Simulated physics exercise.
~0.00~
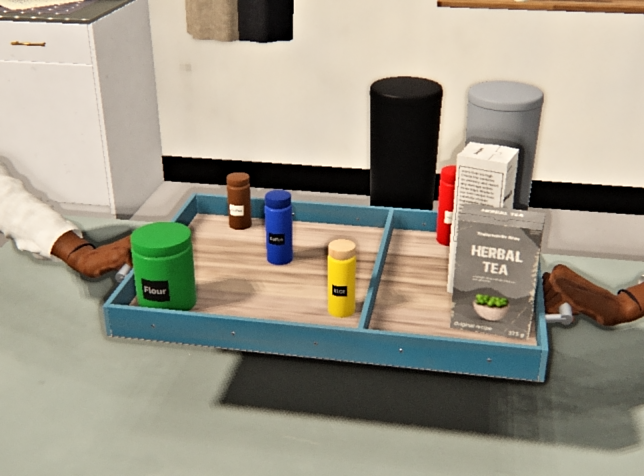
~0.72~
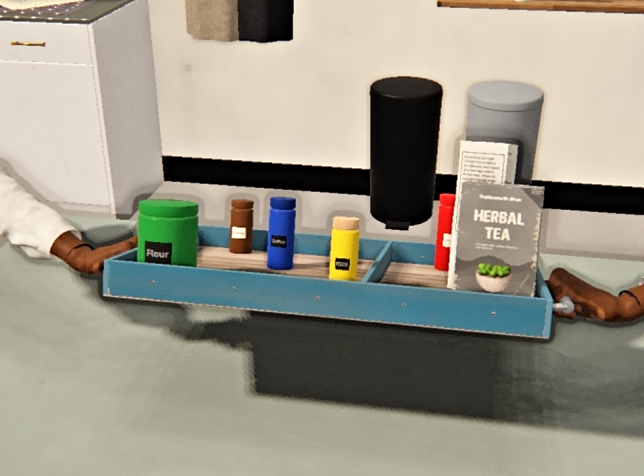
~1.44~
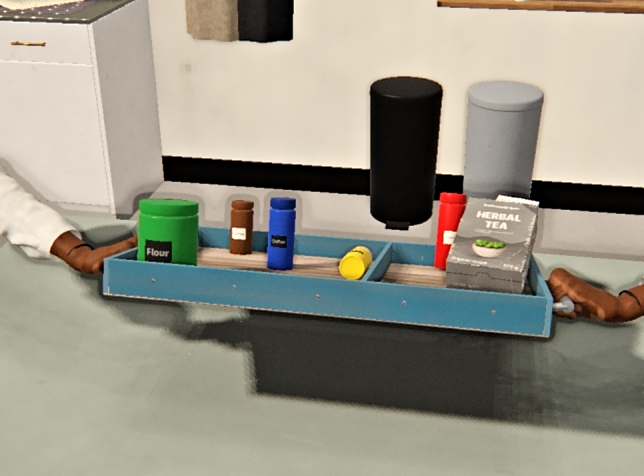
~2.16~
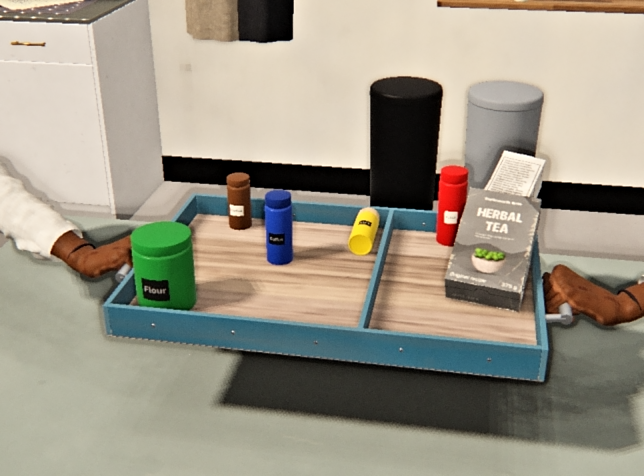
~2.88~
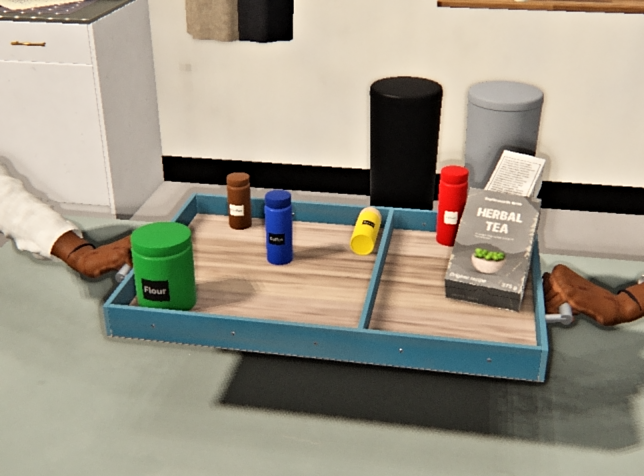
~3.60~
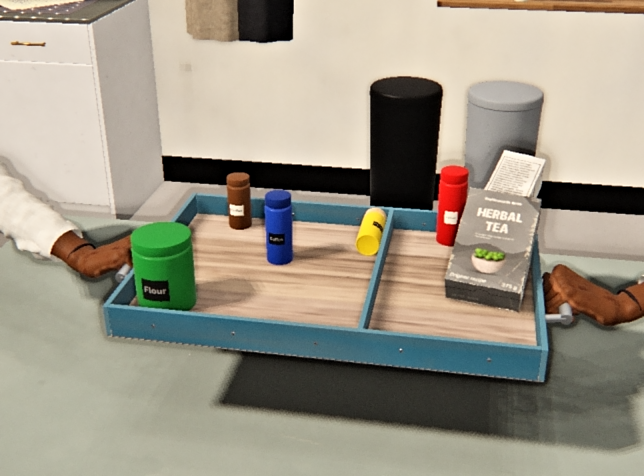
In a kitchen, two hands tipped a blue tray of containers so its far edge dipped, and the yellow shaker, grey tea packet and white carton toppled before the tray was levelled again, leaving the green jar and the red, blue and brown shakers standing.
